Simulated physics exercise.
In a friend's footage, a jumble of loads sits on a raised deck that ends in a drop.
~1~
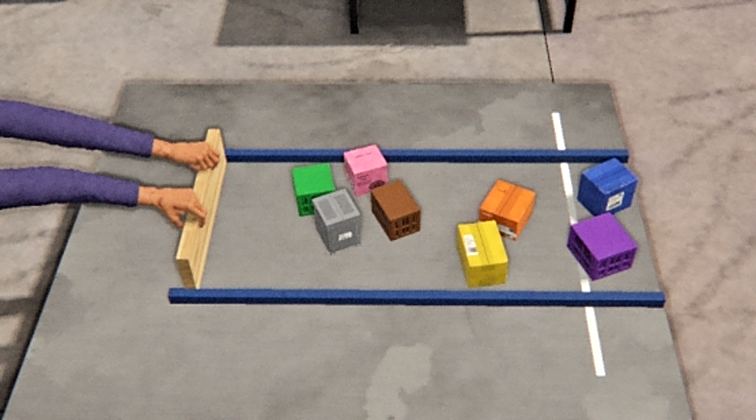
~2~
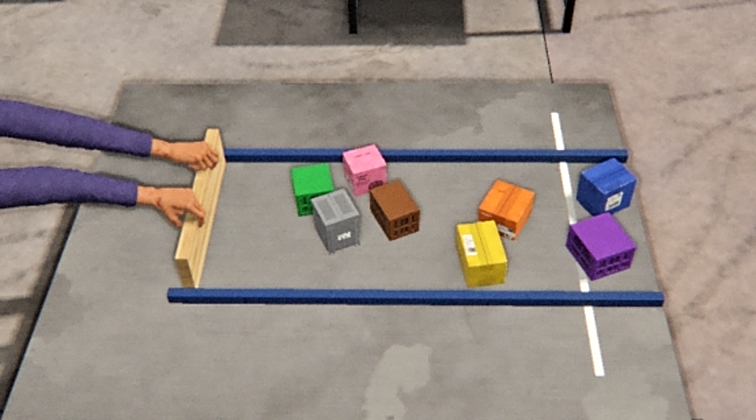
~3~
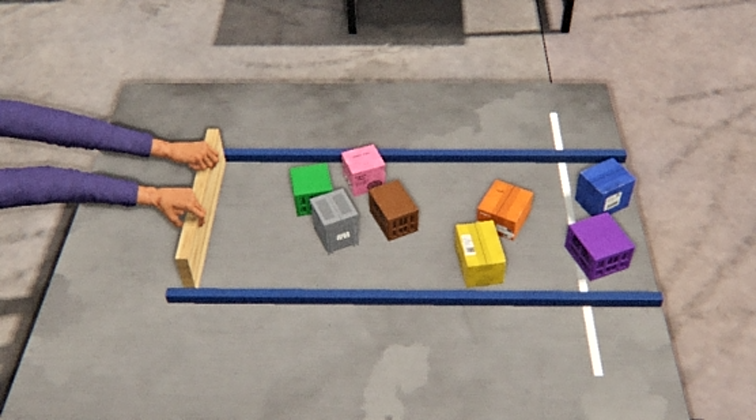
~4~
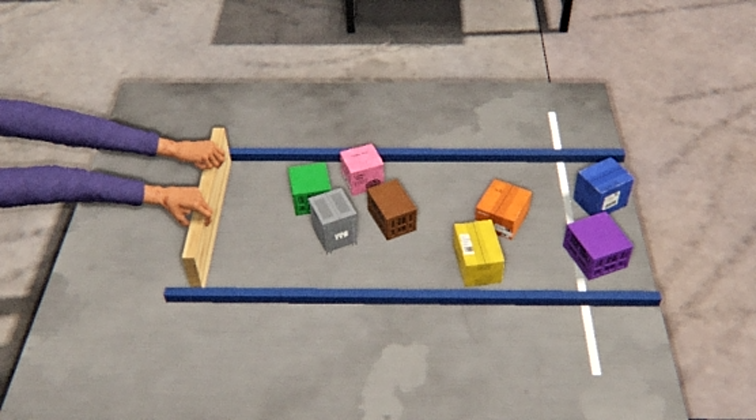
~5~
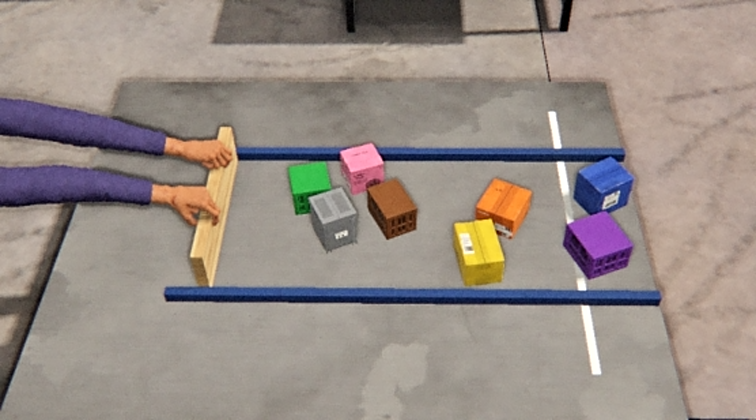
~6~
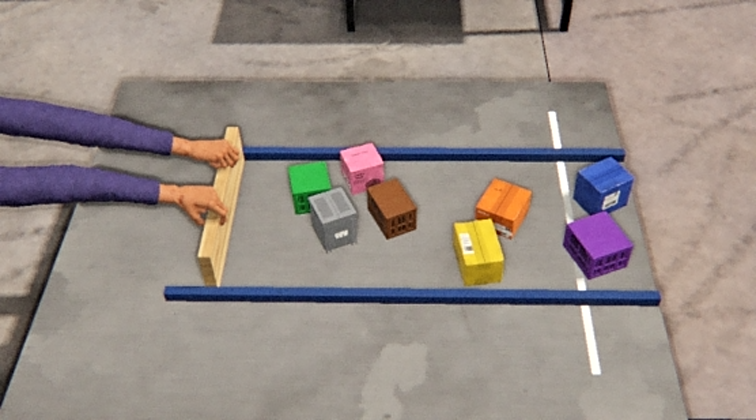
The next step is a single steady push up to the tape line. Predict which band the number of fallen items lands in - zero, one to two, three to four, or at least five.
The tally of falls will come to three or else four.
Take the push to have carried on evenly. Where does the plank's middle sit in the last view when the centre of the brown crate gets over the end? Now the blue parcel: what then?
The middle is at (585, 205) when it's the brown crate, and at (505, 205) when it's the blue parcel.
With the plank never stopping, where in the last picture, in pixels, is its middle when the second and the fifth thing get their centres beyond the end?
It sits near (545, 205), and then near (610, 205).
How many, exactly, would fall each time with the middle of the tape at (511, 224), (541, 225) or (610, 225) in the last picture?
Going through each try, you'd get 1, 1 and 4.
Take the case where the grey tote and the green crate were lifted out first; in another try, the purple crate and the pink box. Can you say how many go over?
Counts - first: 1; second: 2.
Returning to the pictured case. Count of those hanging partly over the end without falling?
Result: 1.
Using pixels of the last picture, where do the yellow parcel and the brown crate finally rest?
Going in order, first (613, 268) and next (629, 216).
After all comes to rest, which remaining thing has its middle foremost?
Nearest at the end: The brown crate.
Soon after, none off yet; blue parcel at rest near (603, 188); purple crate at rest near (597, 245); orange parcel at rest near (503, 209).
Then, none off yet; blue parcel at rest near (603, 188); purple crate at rest near (597, 245); orange parcel moved about its own width near (545, 208).
By the end, the number that fall off is three or four; fallen, orange parcel, purple crate and blue parcel.
